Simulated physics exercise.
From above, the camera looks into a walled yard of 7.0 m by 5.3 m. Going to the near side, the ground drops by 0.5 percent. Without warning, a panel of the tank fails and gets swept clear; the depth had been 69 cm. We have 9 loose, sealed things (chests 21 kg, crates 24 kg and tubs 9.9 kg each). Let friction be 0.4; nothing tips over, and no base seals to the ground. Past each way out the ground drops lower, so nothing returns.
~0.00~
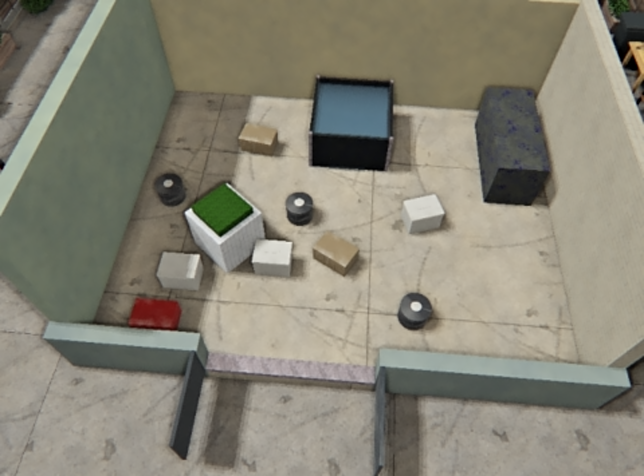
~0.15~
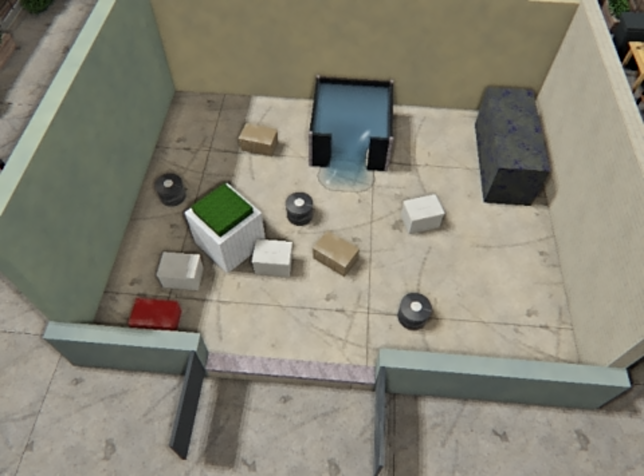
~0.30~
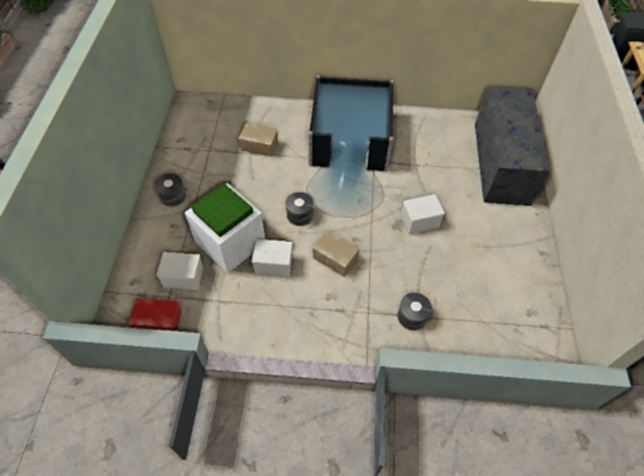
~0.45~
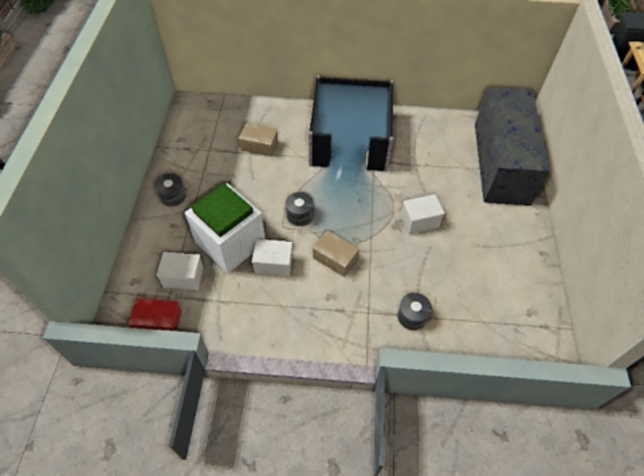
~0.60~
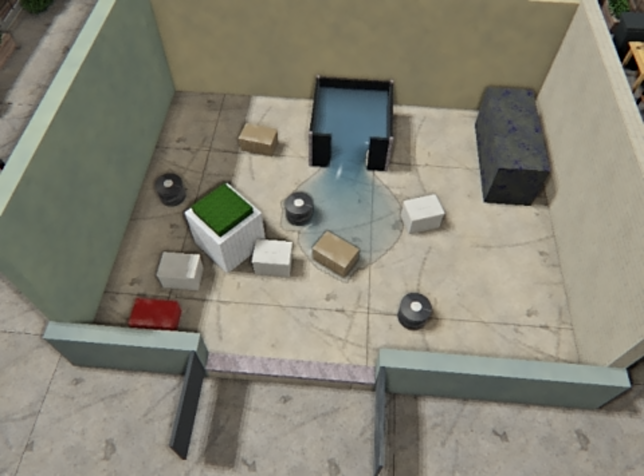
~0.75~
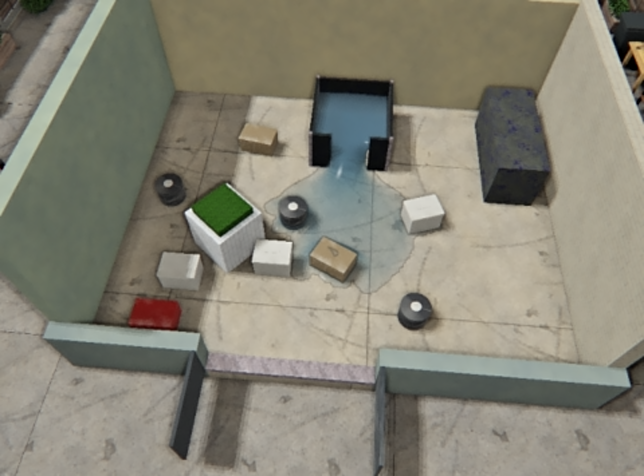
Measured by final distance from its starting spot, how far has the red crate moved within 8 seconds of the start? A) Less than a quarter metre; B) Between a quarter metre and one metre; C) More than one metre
Answer: A.
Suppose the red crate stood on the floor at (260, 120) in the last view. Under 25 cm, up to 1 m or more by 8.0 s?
Outcome: It sits still.
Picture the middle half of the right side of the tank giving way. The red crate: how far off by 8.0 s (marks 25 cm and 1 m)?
After that, the red crate hardly moves.
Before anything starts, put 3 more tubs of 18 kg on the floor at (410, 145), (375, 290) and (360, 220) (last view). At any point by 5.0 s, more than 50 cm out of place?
Respectively: Smaller, greater, greater.
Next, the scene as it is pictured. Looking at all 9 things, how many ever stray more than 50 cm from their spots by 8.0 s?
4.
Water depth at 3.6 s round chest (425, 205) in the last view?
2 cm.
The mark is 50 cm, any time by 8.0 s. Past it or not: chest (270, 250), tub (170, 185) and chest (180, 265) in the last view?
Beyond, within, within.
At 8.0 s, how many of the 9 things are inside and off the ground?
Count: 0.
After 1.6 s the red crate is near (153, 312), 0.0 m from its start, aground; 0 of 9 are out; 0 afloat.
After 3.6 s the red crate is near (153, 312), 0.0 m from its start, aground; 1 of 9 are out; 0 afloat.
After 5.6 s the red crate is near (153, 312), 0.0 m from its start, aground; 1 of 9 are out; 0 afloat.
After 8.0 s the red crate is near (153, 312), 0.0 m from its start, aground; 1 of 9 are out; 0 afloat.
